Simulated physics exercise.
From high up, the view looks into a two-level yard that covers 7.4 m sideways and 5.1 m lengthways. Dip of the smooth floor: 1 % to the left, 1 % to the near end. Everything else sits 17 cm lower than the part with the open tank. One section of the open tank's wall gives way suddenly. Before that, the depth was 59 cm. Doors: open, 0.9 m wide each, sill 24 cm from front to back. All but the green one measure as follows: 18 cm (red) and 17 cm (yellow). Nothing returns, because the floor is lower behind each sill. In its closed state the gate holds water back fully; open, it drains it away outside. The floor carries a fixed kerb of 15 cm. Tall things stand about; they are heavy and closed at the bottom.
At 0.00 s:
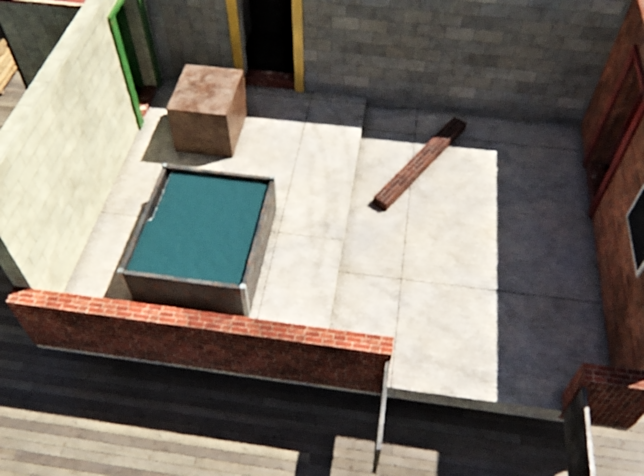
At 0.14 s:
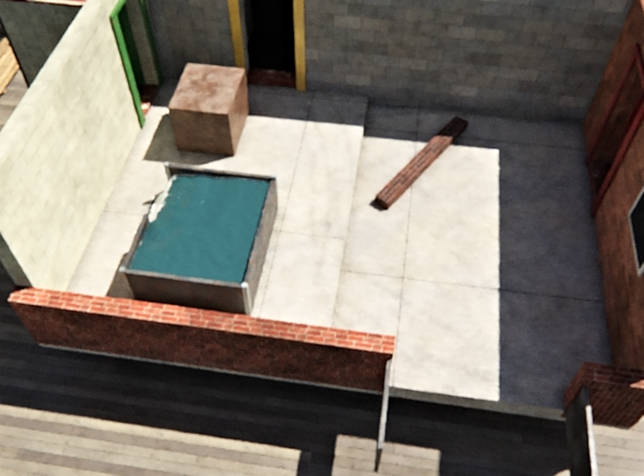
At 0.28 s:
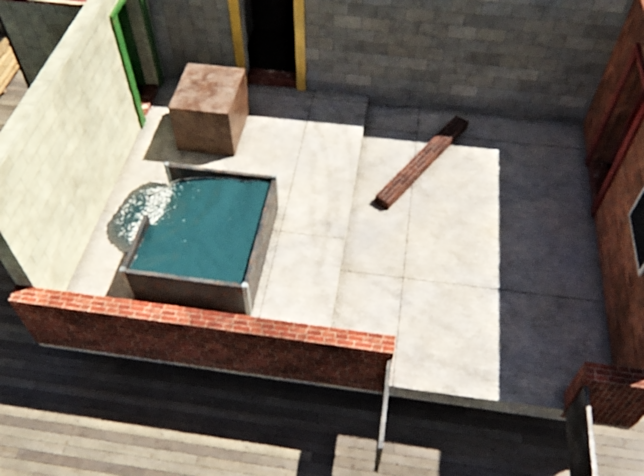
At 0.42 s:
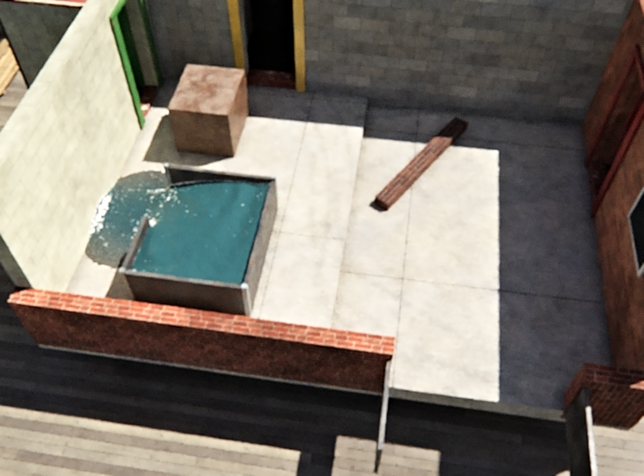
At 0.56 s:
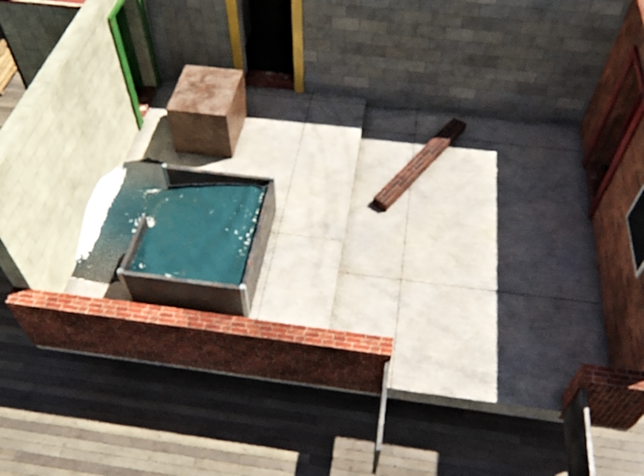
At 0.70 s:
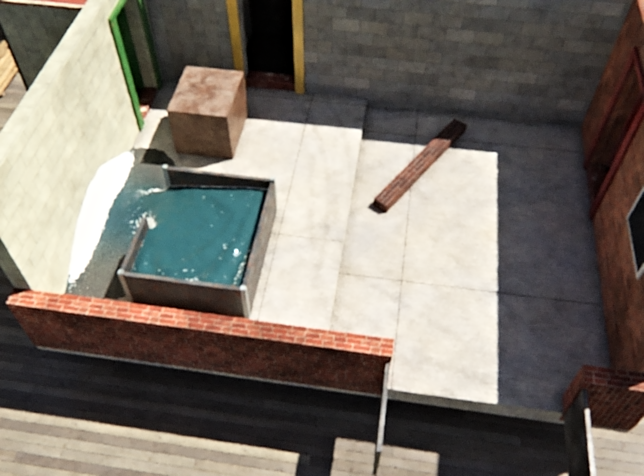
In the video, a tank of teal water stands in a walled yard near a block and a fallen beam; water bursts from its left side, spreads across the pale floor to the left wall, and runs along it both ways.
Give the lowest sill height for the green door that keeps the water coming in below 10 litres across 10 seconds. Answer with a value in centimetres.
I would say about 20 cm.
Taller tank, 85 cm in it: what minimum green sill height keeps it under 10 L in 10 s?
It would take a step of about 31 cm.
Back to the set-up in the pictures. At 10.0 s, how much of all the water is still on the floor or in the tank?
Something like 84 per cent of it remains.
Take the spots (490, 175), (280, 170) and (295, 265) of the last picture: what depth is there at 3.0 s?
Ordered as asked: 0, 1, 0 cm.
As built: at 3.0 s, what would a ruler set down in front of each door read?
Lab note, cm: Green 15; red 0; yellow 5.
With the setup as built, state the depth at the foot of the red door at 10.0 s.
Roughly 2.5 cm deep.
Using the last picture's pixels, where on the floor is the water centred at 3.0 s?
The balance point sits at roughly (181, 222).
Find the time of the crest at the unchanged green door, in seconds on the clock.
Near 3.2 s.
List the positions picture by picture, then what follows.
The first frame shows the open tank at (202, 226) is whole and still, 59 cm deep; the green door at (138, 57) is dry.
In the second frame, the gap is at (164, 210), the front 0.3 m out at a hidden place; the back of the open tank holds 59 cm.
In the third frame, the front is at (111, 229), 0.8 m from the gap at (165, 212); 0.8 m2 of floor is wet, 59 cm left at the back.
In the fourth frame, the front is at (87, 247), 1.0 m from the gap at (164, 214); 1.5 m2 of floor is wet, 57 cm left at the back.
In the fifth frame, the front is at (74, 272), 1.2 m from the gap at (163, 214); 1.8 m2 of floor is wet, 50 cm left at the back.
In the sixth frame, the front is at (65, 294), 1.4 m from the gap at (163, 215); 2.0 m2 of floor is wet, 51 cm left at the back; 1.1 m in a straight line remain to the green door at (138, 59).
After 1.4 s water covers 10 % of the floor, deepest (44 cm) near (104, 209); 6 cm at the green door, 0 litres in over its 5 cm sill.
After 3.0 s water covers 30 % of the floor, deepest (28 cm) near (58, 308); 15 cm at the green door, 24 litres in over its 5 cm sill.
After 10.0 s water covers 85 % of the floor, deepest (12 cm) near (53, 320); 9 cm at the green door, 207 litres in over its 5 cm sill.
At the green door as built, the water arrived by 1.2 s and peaked near 16 cm at 3.2 s.
Run again over the same 10 s with other heights there, 16 litres in over 18.5 cm, 2 litres over 25.5 cm. The limit of 10 litres is kept from about 20 cm up.
